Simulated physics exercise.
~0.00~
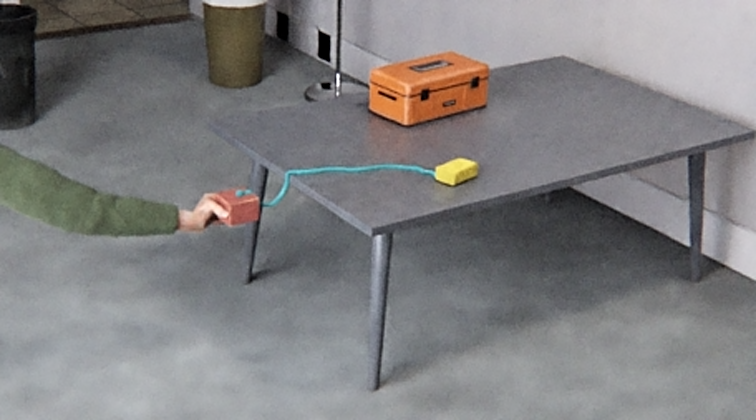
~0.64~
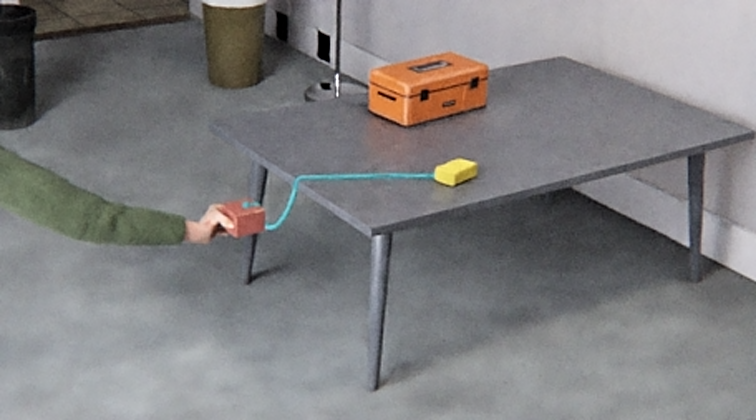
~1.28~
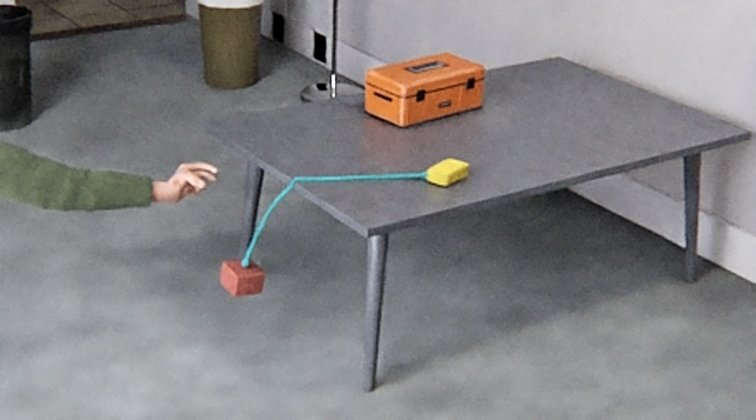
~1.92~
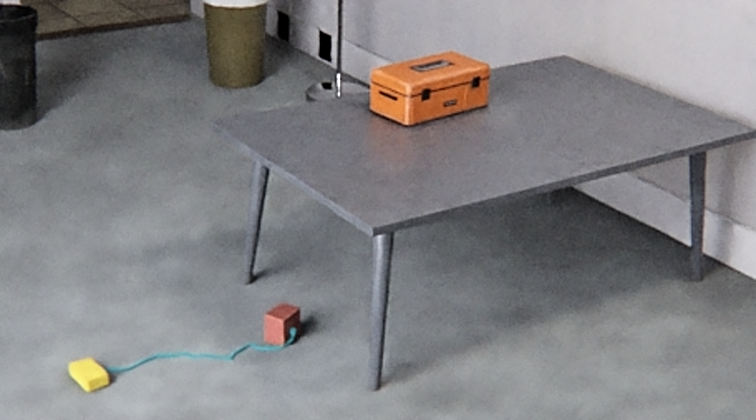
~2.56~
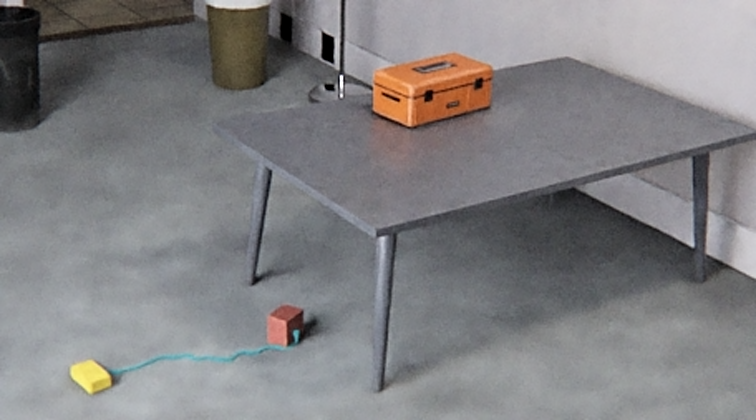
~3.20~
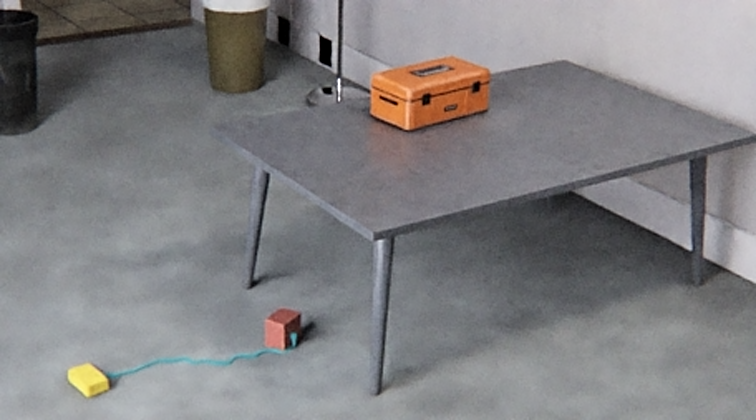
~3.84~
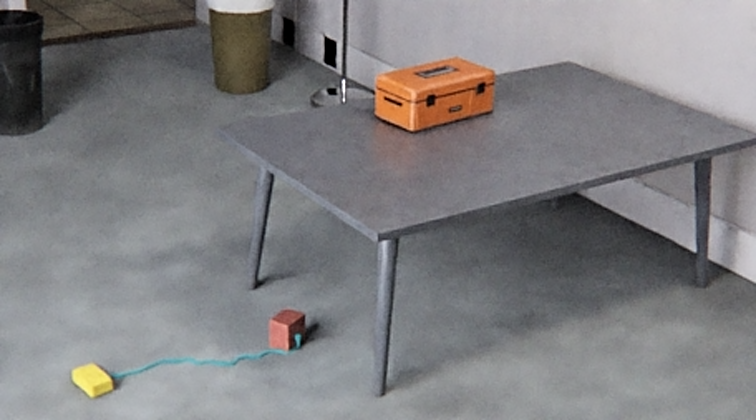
A red block is held by a hand just off the left edge of a gray table, joined by a teal cord to a yellow sponge-like block on the tabletop, with an orange toolbox behind. The hand shifts slightly, then lets go and draws back to the left. The red block drops below the table edge, pulling the cord taut across it. The yellow piece is dragged off the table and follows it down. Both end up lying still on the floor, the yellow one farther left, the cord stretched loosely between them, while the toolbox stays on the table.
